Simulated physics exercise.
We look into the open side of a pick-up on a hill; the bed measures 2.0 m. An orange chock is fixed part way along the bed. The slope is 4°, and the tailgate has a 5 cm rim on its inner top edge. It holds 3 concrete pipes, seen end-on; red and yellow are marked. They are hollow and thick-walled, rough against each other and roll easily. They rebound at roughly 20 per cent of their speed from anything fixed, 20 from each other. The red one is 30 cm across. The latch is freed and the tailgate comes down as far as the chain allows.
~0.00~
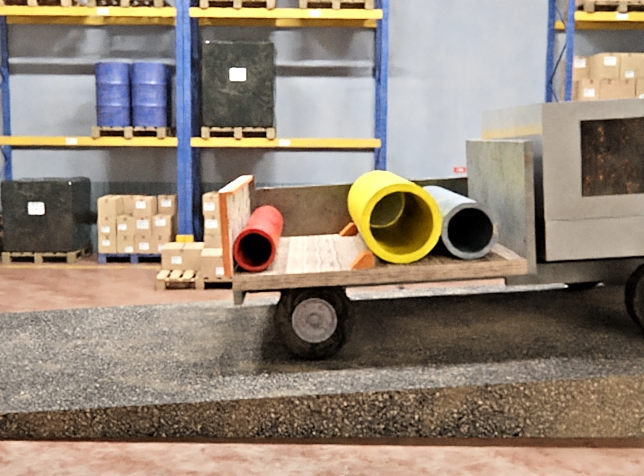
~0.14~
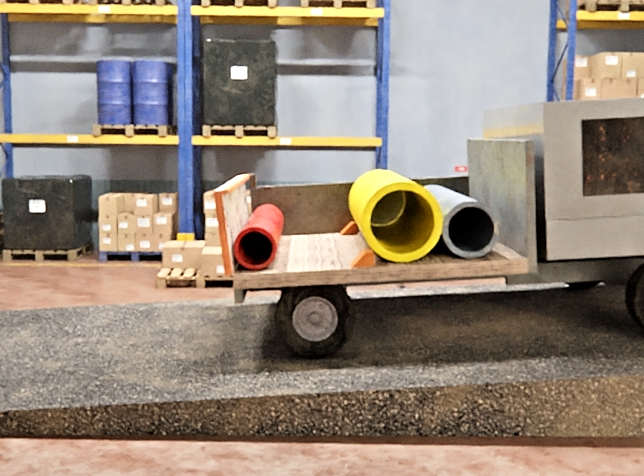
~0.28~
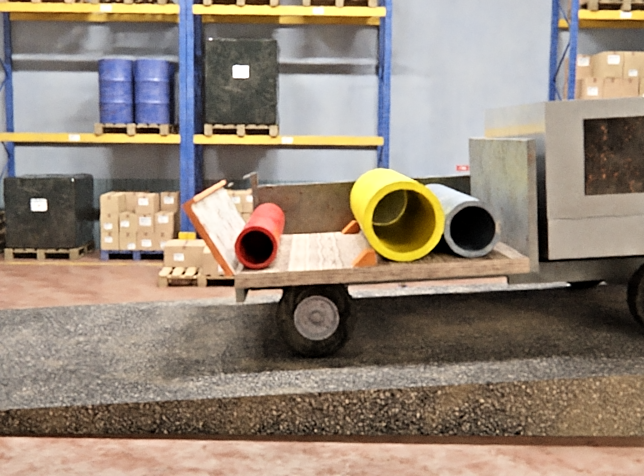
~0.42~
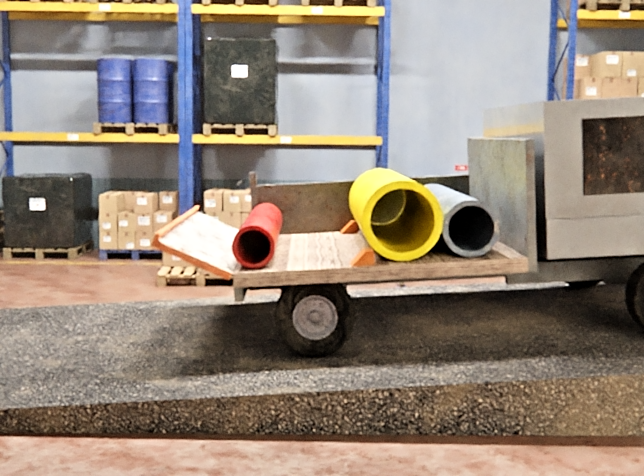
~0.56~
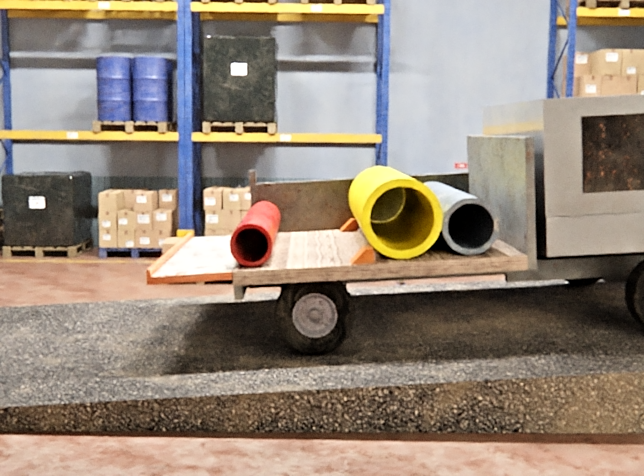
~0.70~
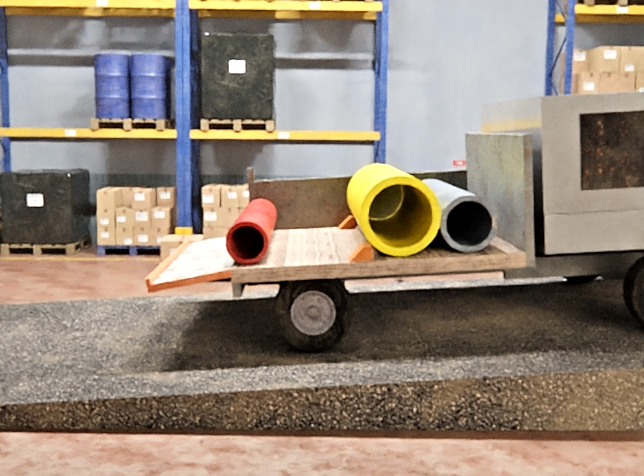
In the video, the tailgate of a pick-up on a slope swings down from upright to slightly below level, while the red, yellow and grey pipes on the bed barely move, the red one shifting slightly left toward the end.
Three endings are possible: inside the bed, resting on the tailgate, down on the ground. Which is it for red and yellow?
Red finishes down on the ground. Yellow finishes inside the bed.
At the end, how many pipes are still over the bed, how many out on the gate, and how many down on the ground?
2, 0 and 1.
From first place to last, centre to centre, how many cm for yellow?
About: Yellow 0.
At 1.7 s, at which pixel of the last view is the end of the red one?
Around (199, 250).
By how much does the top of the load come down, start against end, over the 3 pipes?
Roughly 0 cm.
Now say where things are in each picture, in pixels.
Red at (254, 250), yellow at (401, 223); gate 86° above level, tip at (222, 194); 3 of the 3 make up the bottom layer on the bed, in the first picture.
Red at (255, 249), yellow at (402, 222); gate 82° above level, tip at (218, 194), in the second picture.
Red at (256, 248), yellow at (404, 221); gate 58° above level, tip at (186, 206), in the third picture.
Red at (253, 247), yellow at (403, 221); gate 24° above level, tip at (155, 243), in the fourth picture.
Red at (251, 245), yellow at (402, 219); gate 4° below level, tip at (150, 280), in the fifth picture.
Red at (247, 243), yellow at (401, 216); gate 12° below level, tip at (151, 288), in the sixth picture.
After 1.2 s, red is on the bed, 5 cm short of the hinge, rolling left; yellow is on the bed, 120 cm short of the hinge; 0 gone off the back.
After 1.7 s, red is on the gate, 20 cm past the hinge, rolling left; no change for yellow; 0 gone off the back.
After 2.4 s, red is dropping off the gate; no change for yellow; 1 gone off the back.
At rest (5.7 s), red is off the vehicle; yellow is on the bed, 120 cm short of the hinge; 1 gone off the back.
